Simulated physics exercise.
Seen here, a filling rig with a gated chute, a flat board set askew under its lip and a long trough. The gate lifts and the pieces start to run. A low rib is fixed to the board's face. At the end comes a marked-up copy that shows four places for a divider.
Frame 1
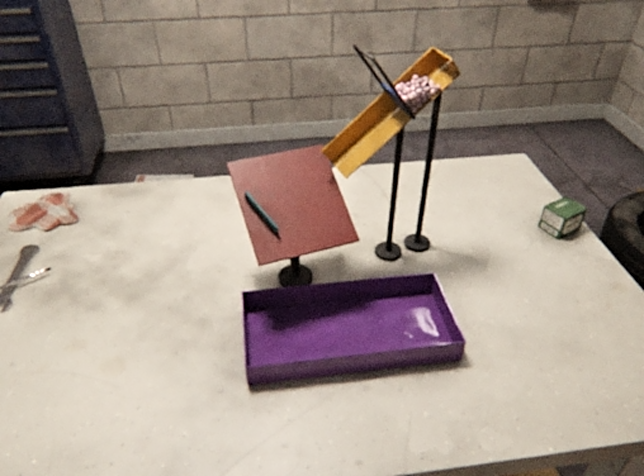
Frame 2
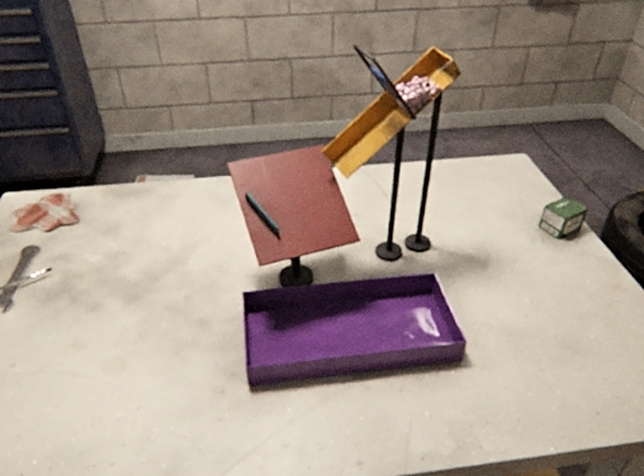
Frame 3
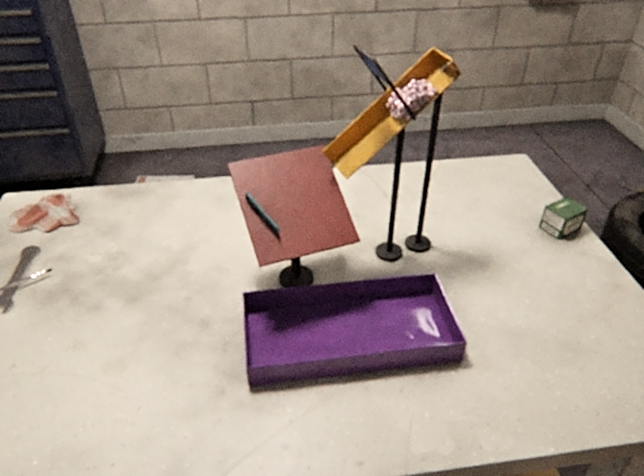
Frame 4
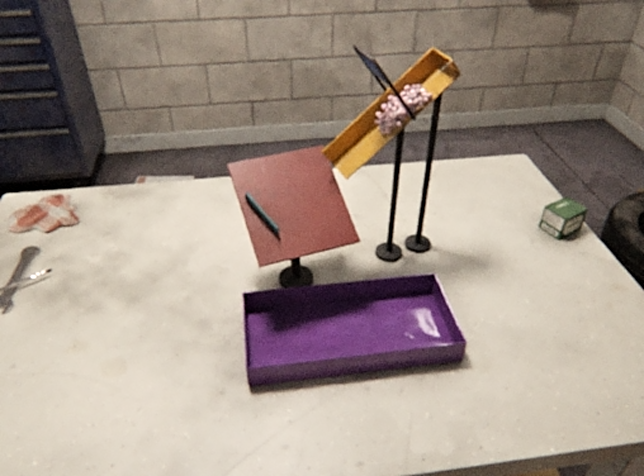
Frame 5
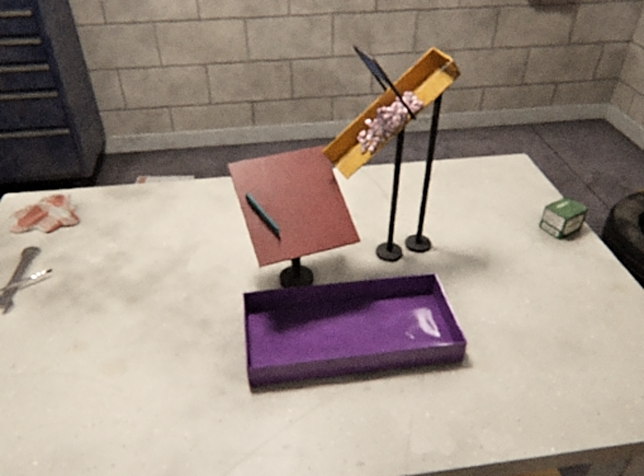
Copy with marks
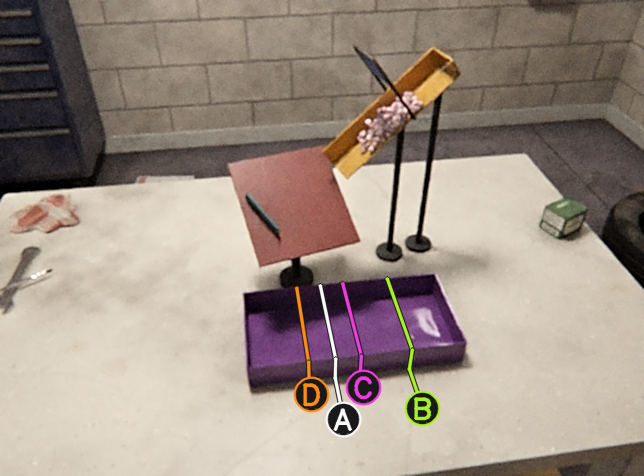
In this clip, a dark gate stands raised on a sloping yellow chute above a tilted red board and an empty purple trough, and a cluster of small pale pink pieces slides down the chute toward the lower left, spreading out.
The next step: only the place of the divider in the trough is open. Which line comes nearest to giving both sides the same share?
D is best.
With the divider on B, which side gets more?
More lands on the left.
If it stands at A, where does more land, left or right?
The left side.
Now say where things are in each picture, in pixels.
The first picture shows load behind the gate at (409, 95), sugar pearls; lip of the chute at (339, 171), sloping fairly steeply.
The second picture shows middle of the board at (293, 201), tilted fairly steeply; middle of its low edge at (312, 253); of its high edge at (276, 153).
The third picture shows front corners of the trough at (247, 367) and (466, 342), empty; front of the load at (394, 114).
The fourth picture shows middle of the load at (397, 105); its front at (383, 132), about a third of the way to the lip; rib from (246, 193) to (279, 230).
The fifth picture shows middle of the load at (392, 120); its front at (363, 151), about two thirds of the way to the lip.
On the marked copy, line A crosses the front rim at (335, 357); line B crosses the front rim at (412, 348); line C crosses the front rim at (361, 354); line D crosses the front rim at (308, 361).
If A is chosen, of what is caught, most on the left of the divider, a small part on the right.
If B is chosen, of what is caught, all on the left of the divider, none on the right.
If C is chosen, of what is caught, nearly all on the left of the divider, a stray few on the right.
If D is chosen, of what is caught, about a third on the left of the divider, about two thirds on the right.
